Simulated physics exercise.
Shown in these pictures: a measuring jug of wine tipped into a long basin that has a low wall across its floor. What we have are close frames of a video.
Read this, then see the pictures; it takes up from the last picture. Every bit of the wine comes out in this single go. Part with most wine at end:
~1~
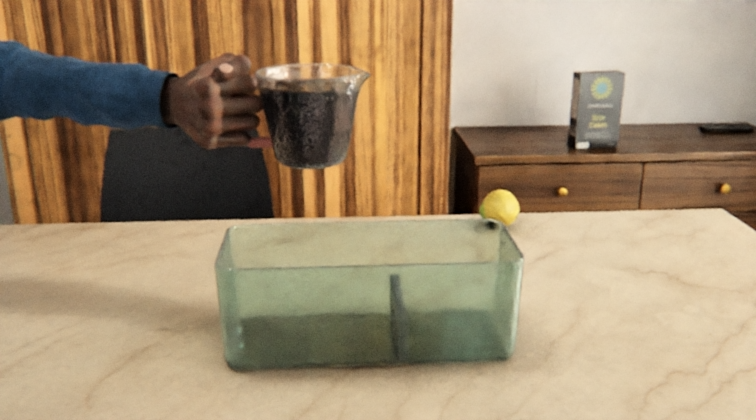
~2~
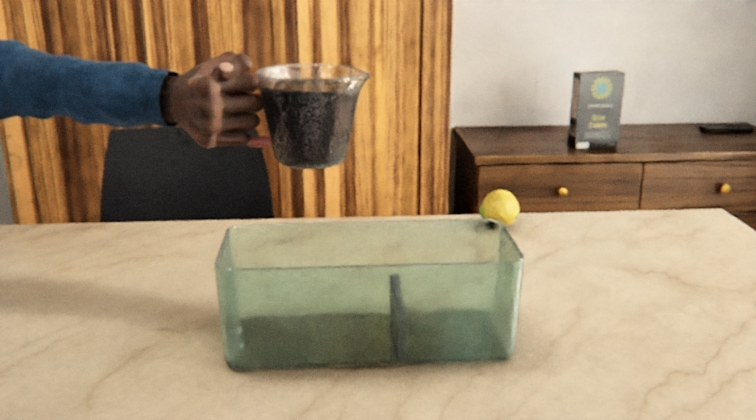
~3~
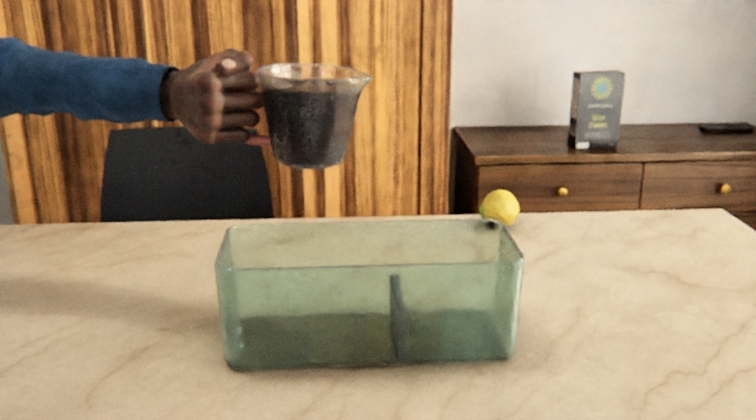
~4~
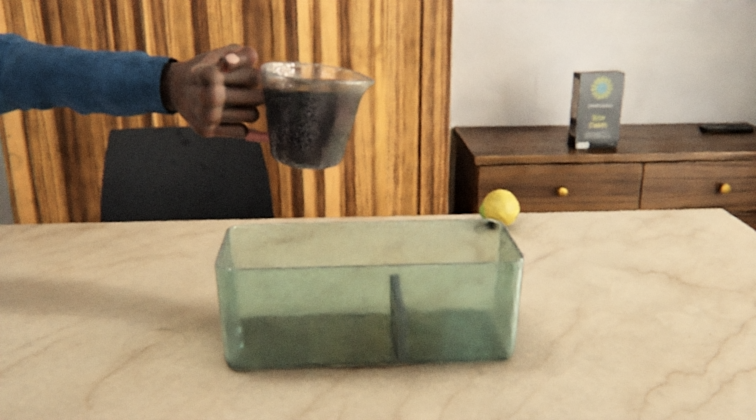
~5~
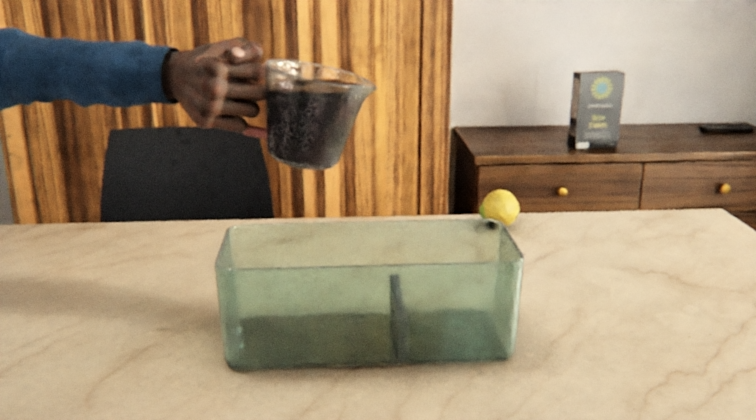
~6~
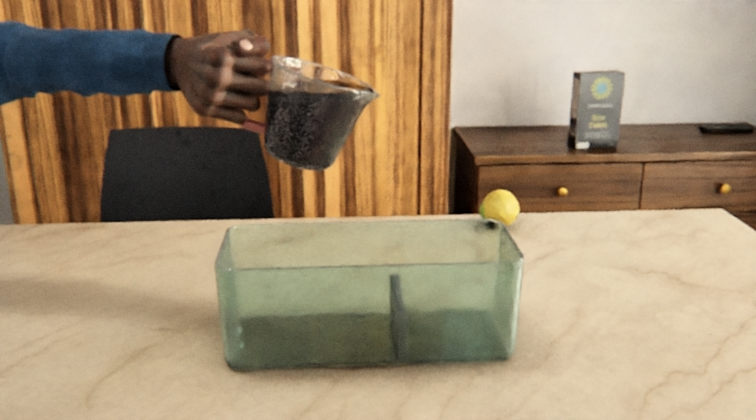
I foresee the right area holding the largest share.
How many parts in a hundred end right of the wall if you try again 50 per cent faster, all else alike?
About 75 %.
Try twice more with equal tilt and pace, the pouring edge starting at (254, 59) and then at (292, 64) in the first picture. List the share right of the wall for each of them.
The first gives 5 %, the second 5 %.
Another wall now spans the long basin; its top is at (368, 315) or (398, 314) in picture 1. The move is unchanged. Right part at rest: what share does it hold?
In order, some 85 and 75 in a hundred.
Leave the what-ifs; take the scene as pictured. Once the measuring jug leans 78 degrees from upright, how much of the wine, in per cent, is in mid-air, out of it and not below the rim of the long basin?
Roughly 30 per cent.
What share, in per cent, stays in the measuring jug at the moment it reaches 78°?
Roughly 55 percent remains at that point.
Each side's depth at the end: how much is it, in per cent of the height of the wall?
About 10 on the left and about 50 on the right.
A moment on, the tilt is 78° and 54 per cent is still to pour, 0 is left of the wall and 19 right of it.
Next, the tilt is 112° and 3 per cent is still to pour, 8 is left of the wall and 81 right of it.
Then the tilt is 117° and 0 per cent is still to pour, 15 is left of the wall and 84 right of it.
Later the tilt is 117° and 0 per cent is still to pour, 15 is left of the wall and 84 right of it.
In the end 15 per cent lies left of the wall, 84 right of it and 1 outside.
